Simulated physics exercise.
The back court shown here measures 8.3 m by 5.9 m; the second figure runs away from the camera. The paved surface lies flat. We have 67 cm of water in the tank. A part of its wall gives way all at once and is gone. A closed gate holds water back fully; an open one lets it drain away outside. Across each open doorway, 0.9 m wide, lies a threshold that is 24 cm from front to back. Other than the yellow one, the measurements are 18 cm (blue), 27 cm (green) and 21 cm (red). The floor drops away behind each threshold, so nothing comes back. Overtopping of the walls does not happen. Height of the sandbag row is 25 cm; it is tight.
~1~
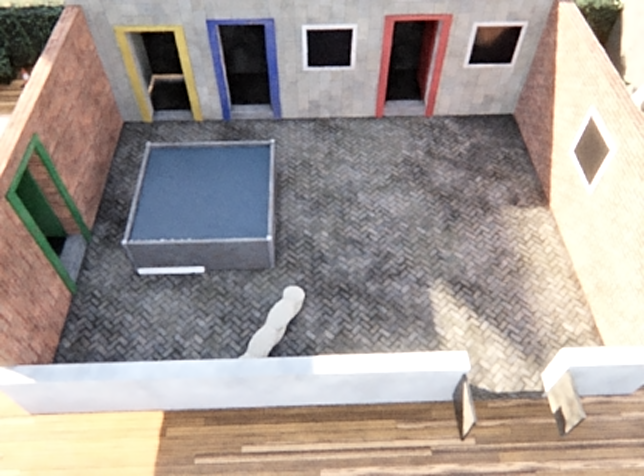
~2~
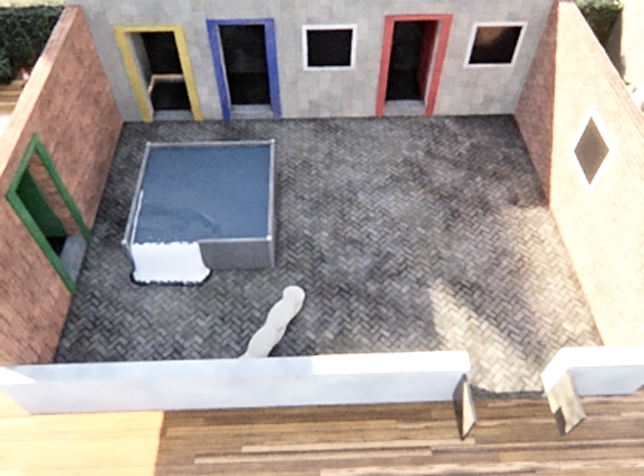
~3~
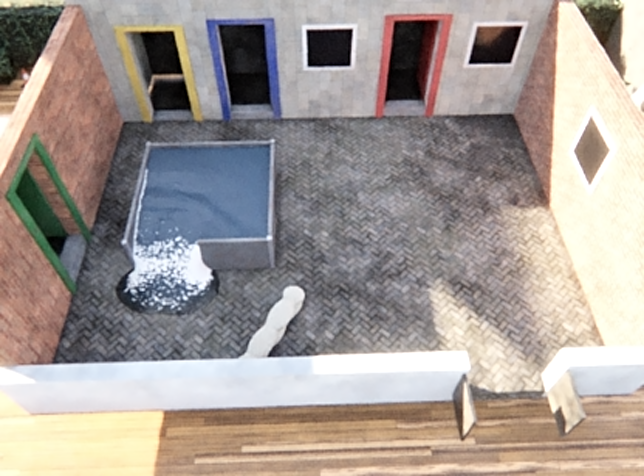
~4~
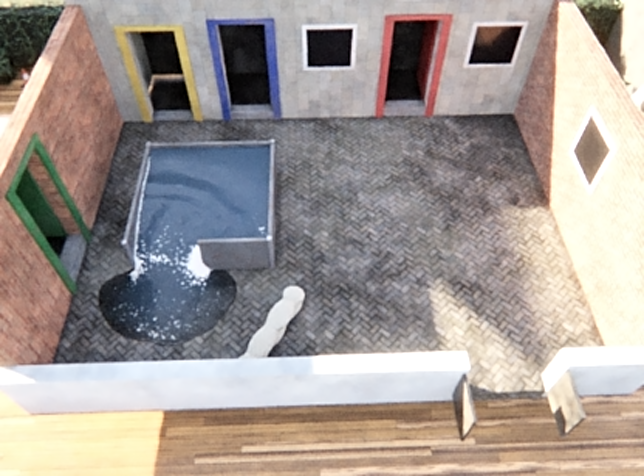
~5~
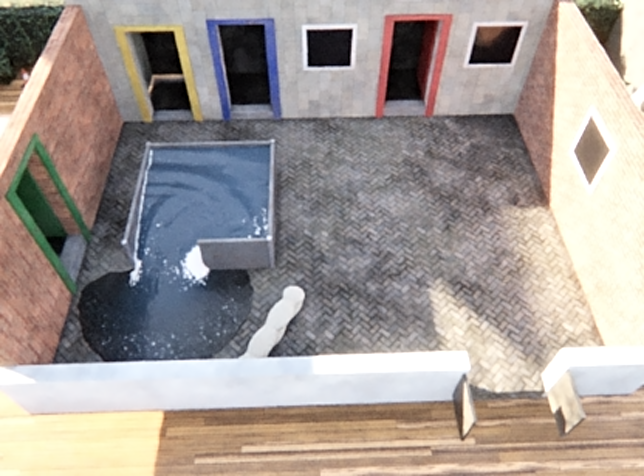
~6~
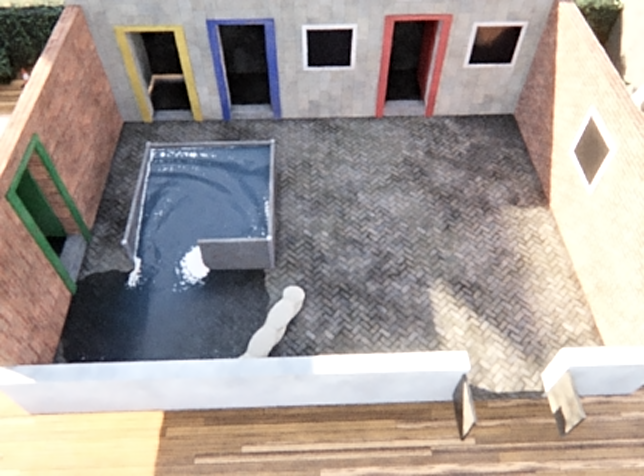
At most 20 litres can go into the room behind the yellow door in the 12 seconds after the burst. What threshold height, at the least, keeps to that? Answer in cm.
I would say about 14 cm.
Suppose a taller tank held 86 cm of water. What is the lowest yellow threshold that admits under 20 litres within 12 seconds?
Some 19 cm.
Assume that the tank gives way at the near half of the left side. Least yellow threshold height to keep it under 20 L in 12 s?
In that case you'd want it roughly 19 cm high.
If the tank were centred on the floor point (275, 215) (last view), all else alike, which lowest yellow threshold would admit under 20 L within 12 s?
Close to 17 cm would do it.
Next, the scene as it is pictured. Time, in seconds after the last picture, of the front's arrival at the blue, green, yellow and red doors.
Times: Blue 4.5 s, green 0.6 s, yellow 3.2 s, red 5.5 s.
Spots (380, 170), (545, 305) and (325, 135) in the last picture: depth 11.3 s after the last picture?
Depths in order: 4 / 4 / 4 cm.
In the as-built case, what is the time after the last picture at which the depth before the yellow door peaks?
The level tops out near 7.5 seconds.
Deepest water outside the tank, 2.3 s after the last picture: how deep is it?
It gets to close to 37 centimetres there.
Then, 0.7 s after the last picture water covers 15 % of the floor, deepest (55 cm) near (45, 390); it has not reached the yellow door.
Then, 2.3 s after the last picture water covers 30 % of the floor, deepest (37 cm) near (235, 372); it has not reached the yellow door.
Then, 11.3 s after the last picture water covers 95 % of the floor, deepest (14 cm) near (209, 385); 11 cm at the yellow door, 130 litres in over its 8 cm threshold.
At the yellow door as built, the water peaked near 14 cm, 7.3 s after the last picture.
With a threshold of 13 cm, 29 litres would have come in within the 12 s; with 15 cm, 12 litres. So under 20 litres takes about 14 cm.
